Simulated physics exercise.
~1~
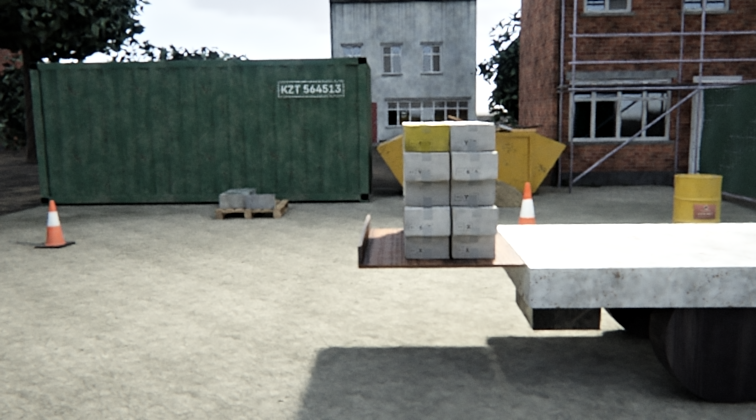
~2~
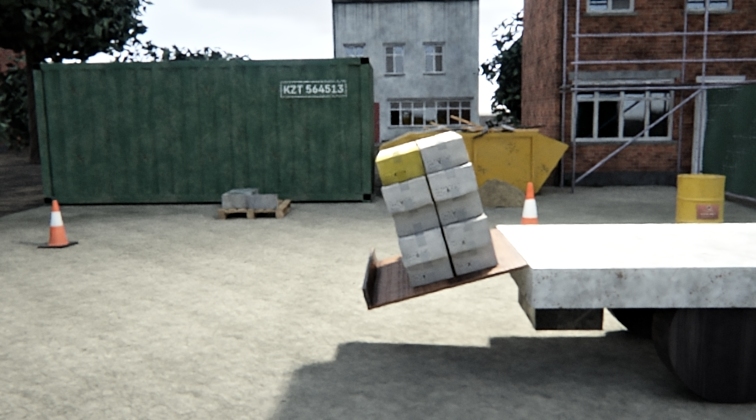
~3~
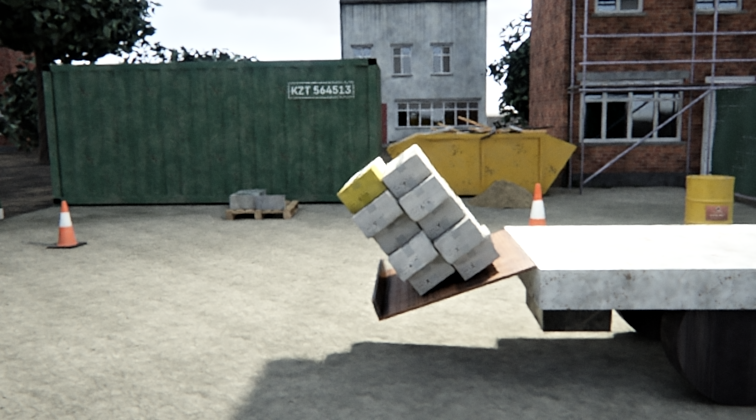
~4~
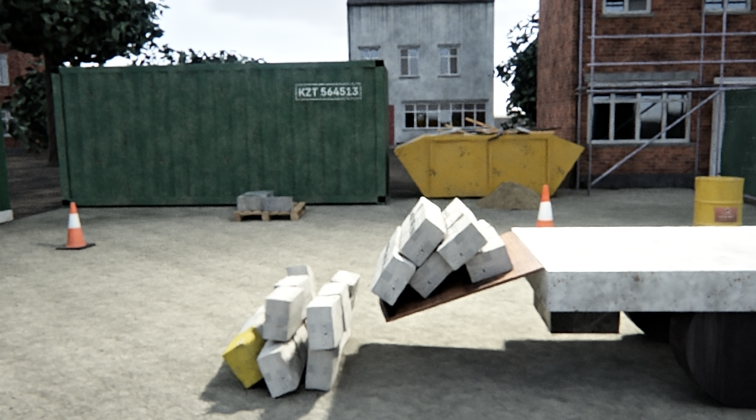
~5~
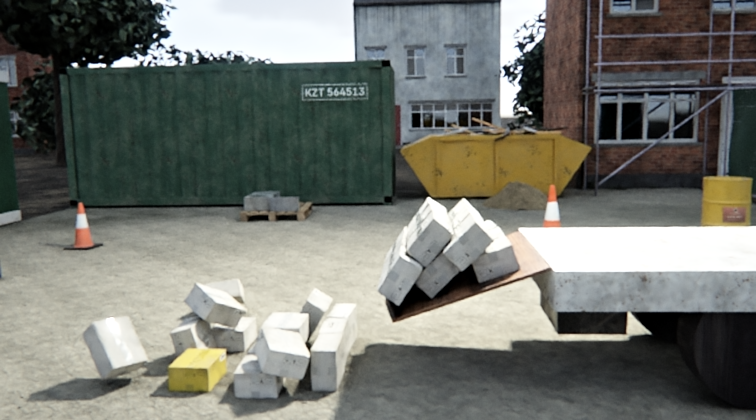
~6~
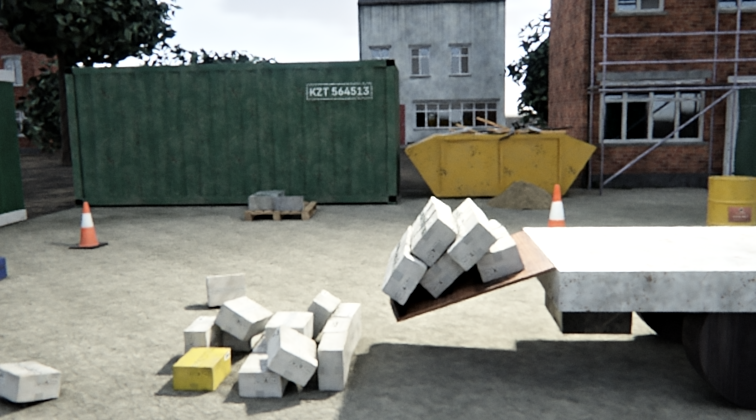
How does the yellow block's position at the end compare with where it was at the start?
At the start it sits at the top left of the stack on the level flap. By the end it lies on the ground to the left of the lowered flap, among the other fallen blocks.
